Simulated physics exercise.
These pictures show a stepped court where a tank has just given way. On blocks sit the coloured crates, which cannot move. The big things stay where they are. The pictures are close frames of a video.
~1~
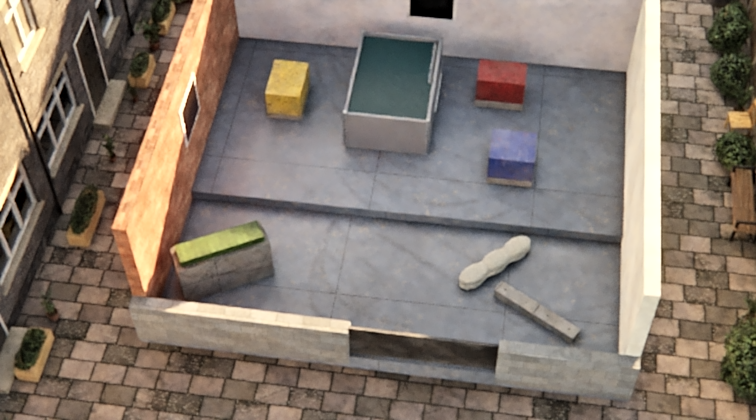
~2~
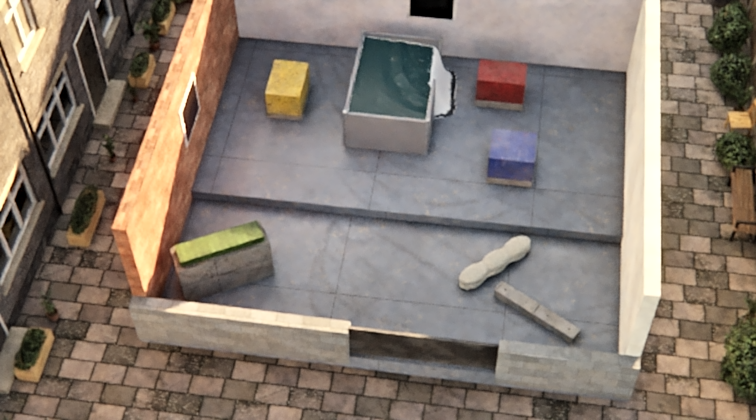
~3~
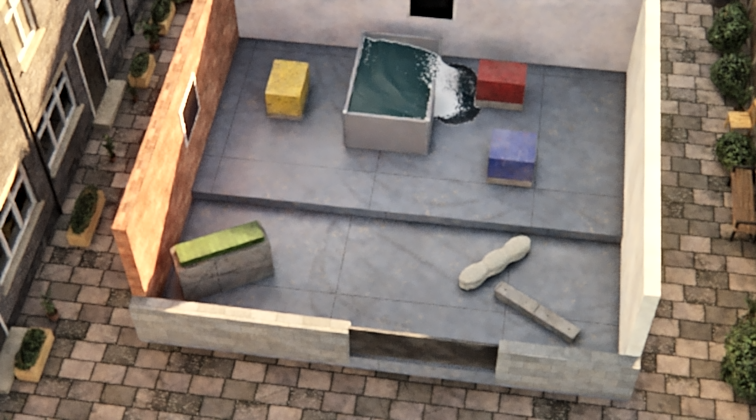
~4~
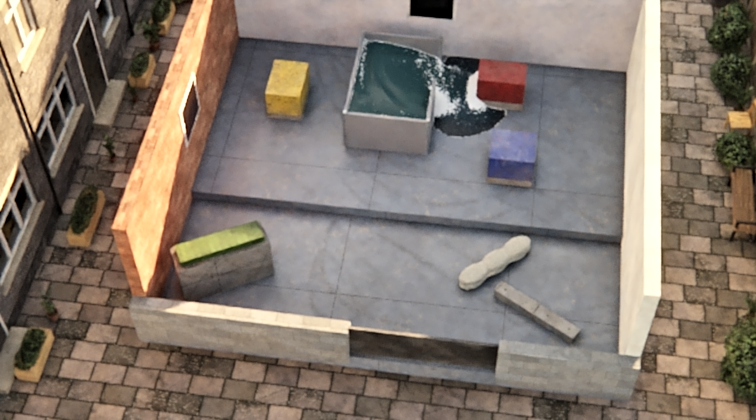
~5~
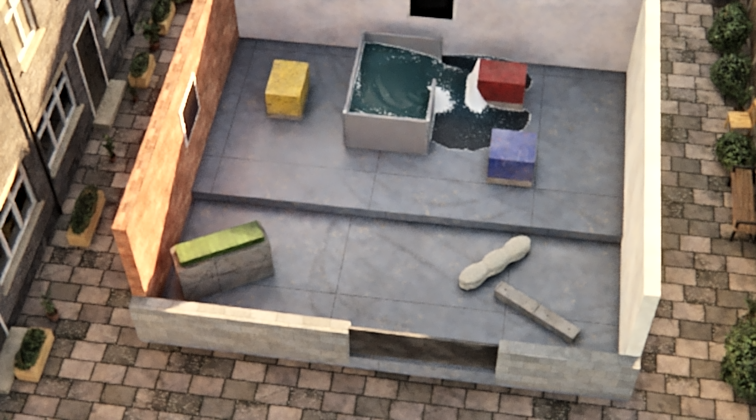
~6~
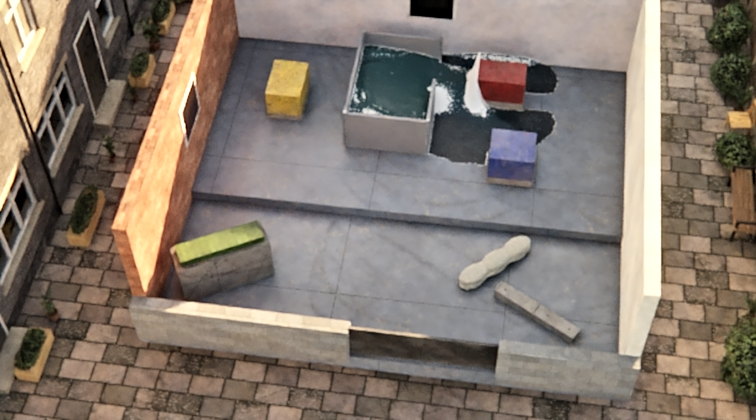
In a walled, stepped court seen from above, an open tank of still, dark green water stands among yellow, red and blue blocks. Water bursts from the tank's right side, foams across the upper floor to the red block, then spreads around it and reaches the blue one.
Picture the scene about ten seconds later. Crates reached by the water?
Outcome: The blue crate is touched by water, the yellow crate remains untouched by water, the red crate is touched by water.
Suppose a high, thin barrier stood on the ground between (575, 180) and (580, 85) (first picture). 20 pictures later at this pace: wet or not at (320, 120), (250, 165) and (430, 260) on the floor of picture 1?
First unwetted, then unwetted, then inundated.
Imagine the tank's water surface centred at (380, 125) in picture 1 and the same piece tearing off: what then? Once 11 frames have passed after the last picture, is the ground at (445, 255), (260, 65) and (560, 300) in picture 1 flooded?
Taking the three spots in order: Swamped, bare, bare.
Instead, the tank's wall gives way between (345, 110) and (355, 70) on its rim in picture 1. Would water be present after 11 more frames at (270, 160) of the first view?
Result for the point: Drenched.
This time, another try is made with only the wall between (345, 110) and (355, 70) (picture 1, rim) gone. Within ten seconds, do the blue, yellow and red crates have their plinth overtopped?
One by one: The blue one stays dry; the yellow one gets wet; the red one is spared.
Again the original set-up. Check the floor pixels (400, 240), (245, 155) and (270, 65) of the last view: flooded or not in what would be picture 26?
Going through them one by one, the first is waterlogged, the second spared and the third waterlogged.
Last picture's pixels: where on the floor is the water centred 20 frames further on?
Centre of mass: Roughly (475, 134).
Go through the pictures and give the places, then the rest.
In the first frame, still water in the open tank at (394, 78).
In the second frame, the front is at (445, 114), out from the gap at (435, 82).
In the third frame, the front is at (476, 111), out from the gap at (435, 83).
In the fourth frame, water pours out at (435, 84) and has run to (500, 115).
In the fifth frame, water pours out at (435, 84) and has run to (524, 122).
In the sixth frame, the front is at (552, 76), out from the gap at (435, 84).
A moment on, water covers 20 % of the floor; the blue crate water round its plinth, the yellow crate not reached, the red crate water round its plinth.
Next, water covers 30 % of the floor; the blue crate water round its plinth, the yellow crate not reached, the red crate water round its plinth.
Then, water covers 50 % of the floor; the blue crate water round its plinth, the yellow crate water round its plinth, the red crate water round its plinth.
Later, water covers 75 % of the floor; the blue crate water round its plinth, the yellow crate water round its plinth, the red crate water round its plinth.
In the end, water covers 85 % of the floor; the blue crate was topped, the yellow crate stayed above the water, the red crate was topped.
